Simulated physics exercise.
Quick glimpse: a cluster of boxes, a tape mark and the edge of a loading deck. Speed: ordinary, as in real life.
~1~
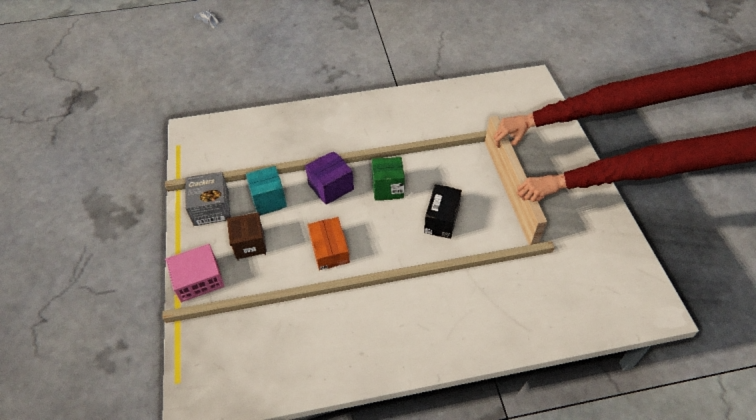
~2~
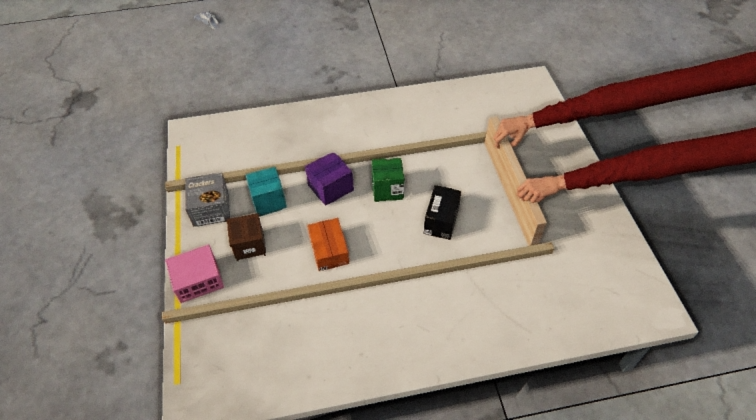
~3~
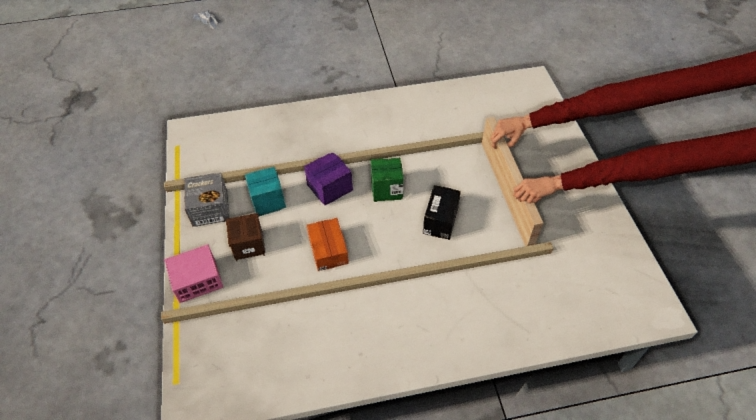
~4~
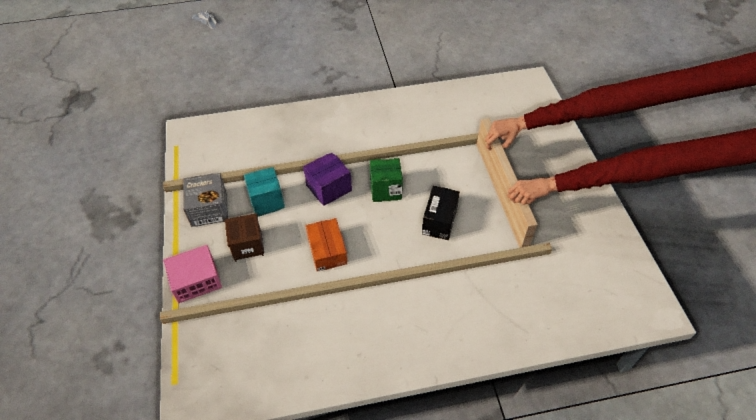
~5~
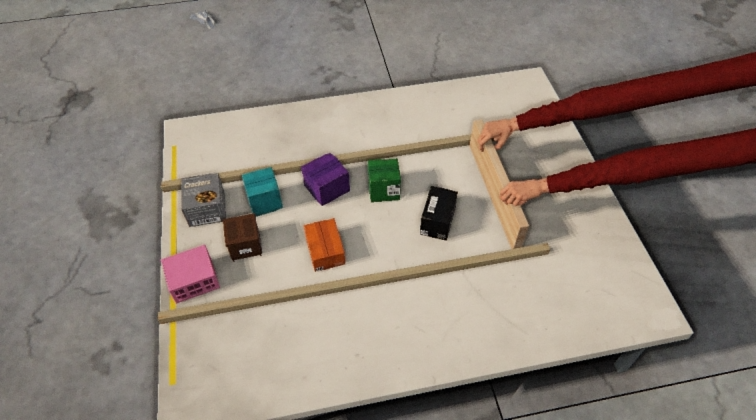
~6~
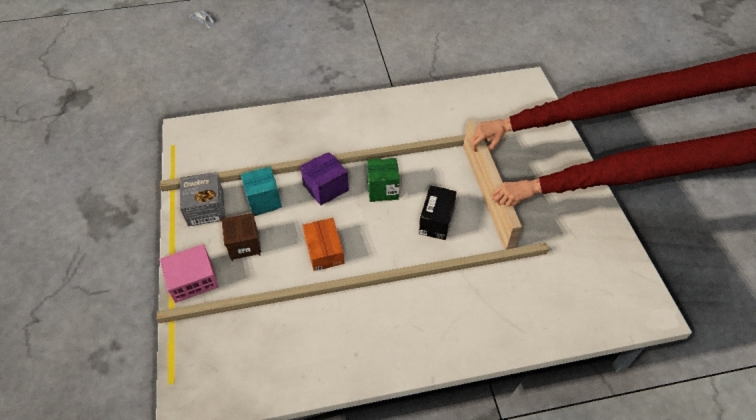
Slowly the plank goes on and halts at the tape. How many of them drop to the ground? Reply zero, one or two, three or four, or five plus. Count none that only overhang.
Five plus.
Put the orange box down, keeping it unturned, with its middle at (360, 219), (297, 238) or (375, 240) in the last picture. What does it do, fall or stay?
It topples off, then topples off, then topples off.
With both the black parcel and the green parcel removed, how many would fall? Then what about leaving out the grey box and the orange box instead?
First 6, then 6.
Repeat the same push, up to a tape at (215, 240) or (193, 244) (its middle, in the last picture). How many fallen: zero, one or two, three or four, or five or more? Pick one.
One after the other, that's three to four for the first and more than four for the second.
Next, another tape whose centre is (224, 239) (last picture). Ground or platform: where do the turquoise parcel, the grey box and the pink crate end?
Check: The turquoise parcel takes the fall; the grey box takes the fall; the pink crate takes the fall.
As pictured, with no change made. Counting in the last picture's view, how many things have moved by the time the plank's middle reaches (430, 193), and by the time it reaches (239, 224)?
First position 1; second position 8.
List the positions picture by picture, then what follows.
In the first picture, pink crate (195, 273); grey box (208, 199); brown tote (247, 237); plank (513, 178); tape (178, 247).
In the second picture, grey box (208, 200); green parcel (388, 180).
In the third picture, brown tote (246, 237); black parcel (442, 212).
In the fourth picture, pink crate (193, 274); purple parcel (328, 179).
In the fifth picture, grey box (204, 200); plank (497, 182).
In the sixth picture, pink crate (189, 273); grey box (202, 199); brown tote (242, 237); plank (490, 183); tape (172, 247).
A little later, none off yet; pink crate at rest near (189, 273); grey box at rest near (202, 199); brown tote at rest near (242, 237).
Next, none off yet; pink crate shifted a little near (176, 279); grey box shifted about its own width near (161, 203); brown tote shifted about its own width near (206, 242).
When it is over, the number that fall off is five or more; down, black parcel, green parcel, purple parcel, orange box, turquoise parcel, brown tote, grey box and pink crate.
